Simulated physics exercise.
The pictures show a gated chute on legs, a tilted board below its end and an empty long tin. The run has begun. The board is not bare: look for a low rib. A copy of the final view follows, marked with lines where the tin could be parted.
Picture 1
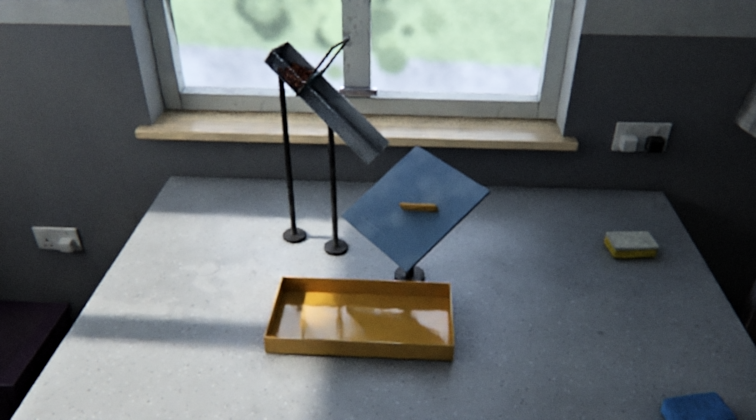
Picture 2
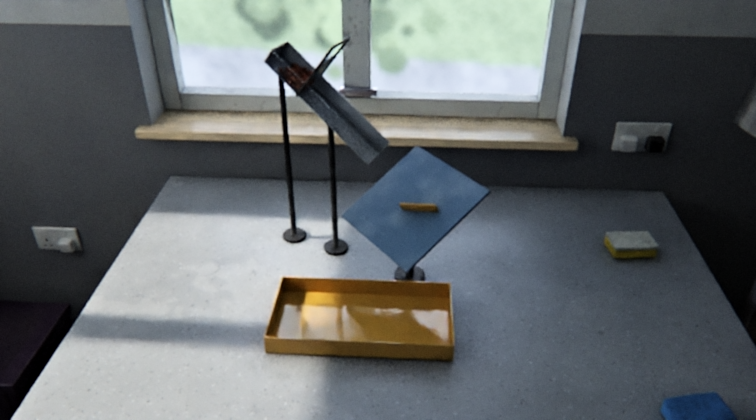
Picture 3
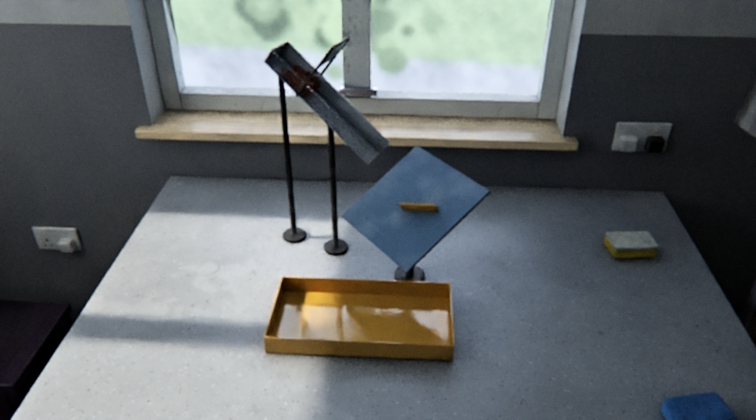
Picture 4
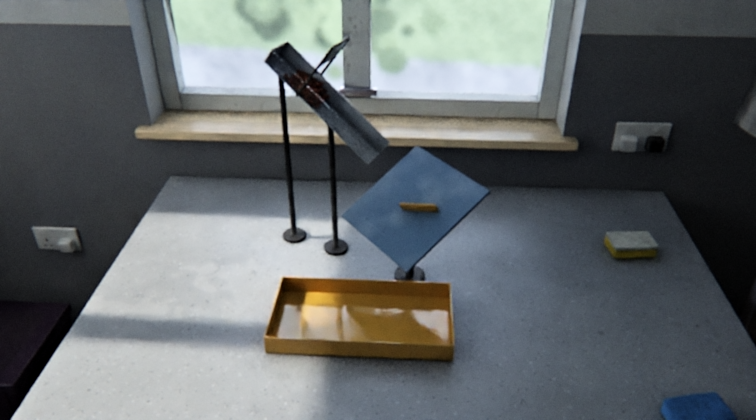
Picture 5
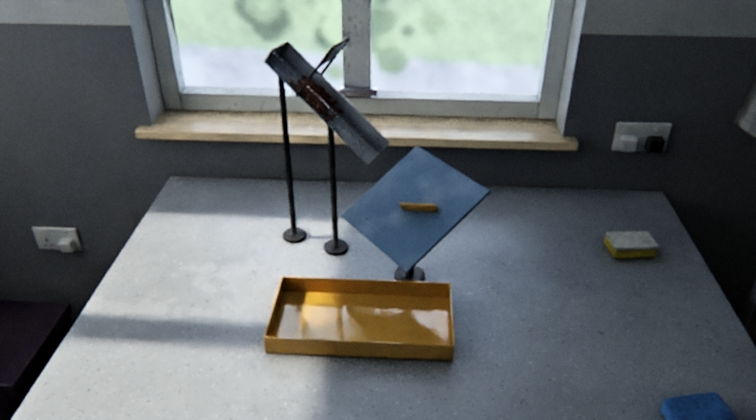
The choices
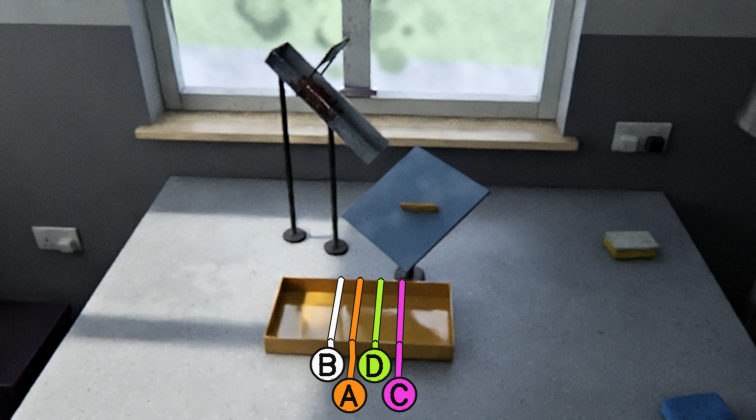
Small brown pieces slide slowly down a sloping chute above a tilted blue board.
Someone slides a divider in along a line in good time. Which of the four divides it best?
Choose B.
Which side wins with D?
The left side.
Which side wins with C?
More lands on the left.
On the marked copy, line A crosses the front rim at (352, 341); line B crosses the front rim at (330, 340); line C crosses the front rim at (399, 343); line D crosses the front rim at (375, 342).
If A is chosen, of what is caught, all but a few on the left of the divider, a small share on the right.
If B is chosen, of what is caught, close to half on the left of the divider, close to half on the right.
If C is chosen, of what is caught, the whole lot on the left of the divider, none at all on the right.
If D is chosen, of what is caught, the whole lot on the left of the divider, none at all on the right.
